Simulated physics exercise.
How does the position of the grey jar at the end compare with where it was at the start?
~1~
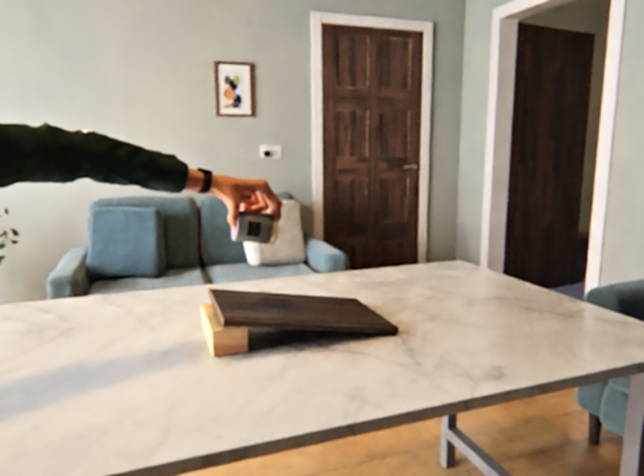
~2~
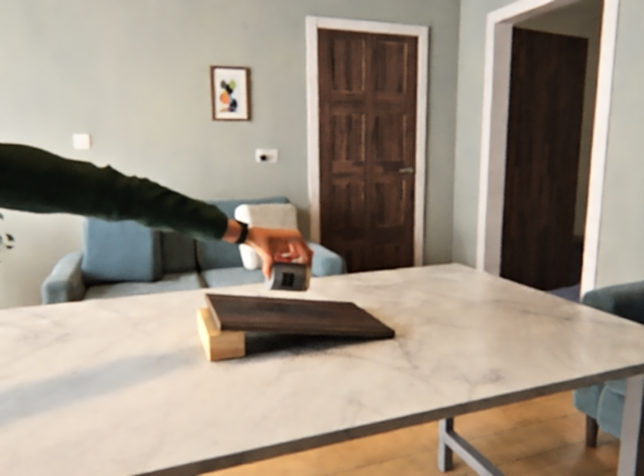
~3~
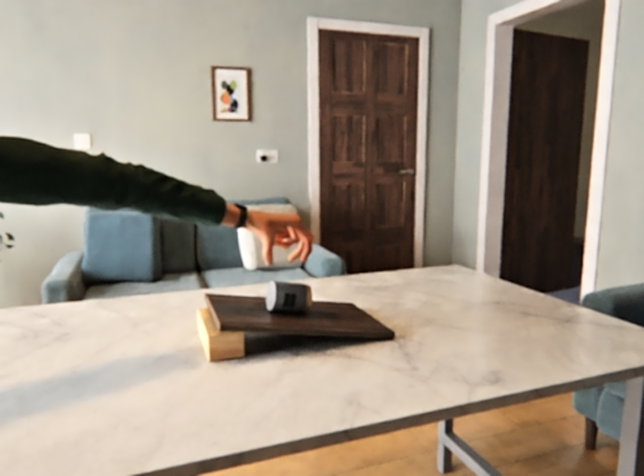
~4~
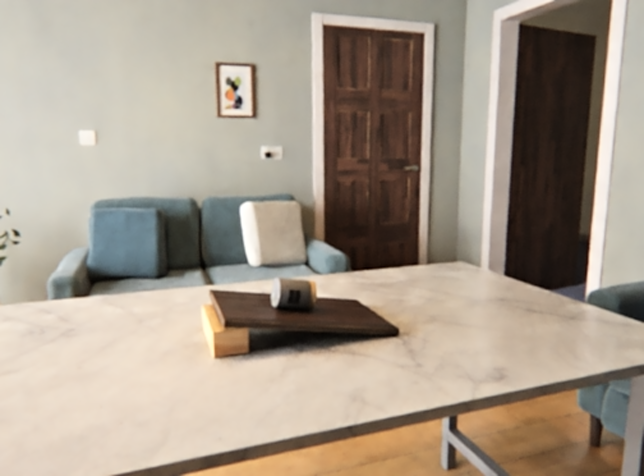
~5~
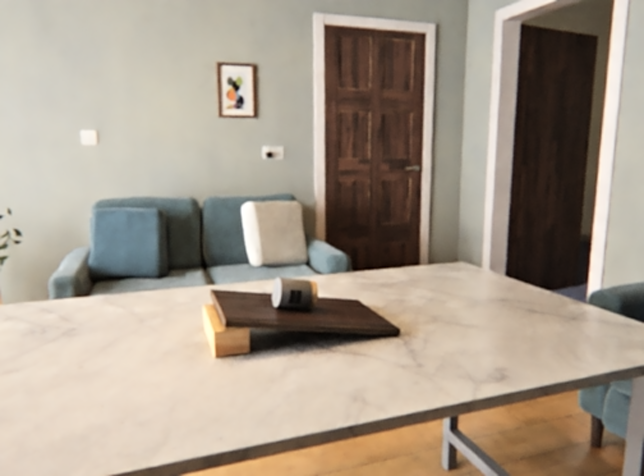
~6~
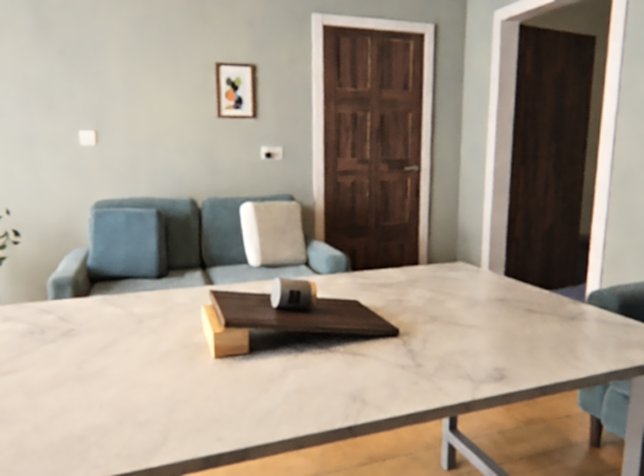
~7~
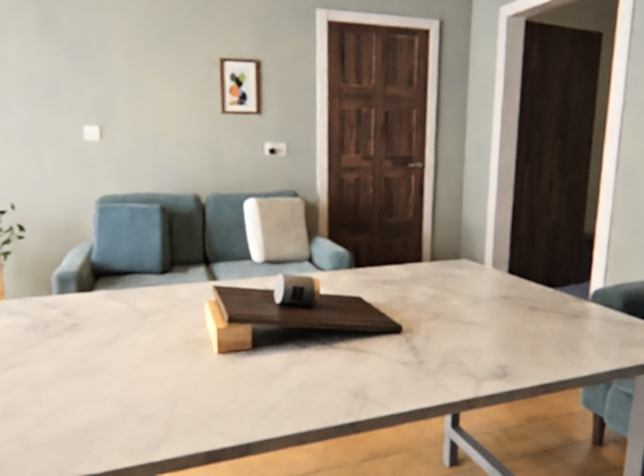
At the start the grey jar was held in a hand above the sloping board. By the end it was lower and a little further right, resting on its side on the board.
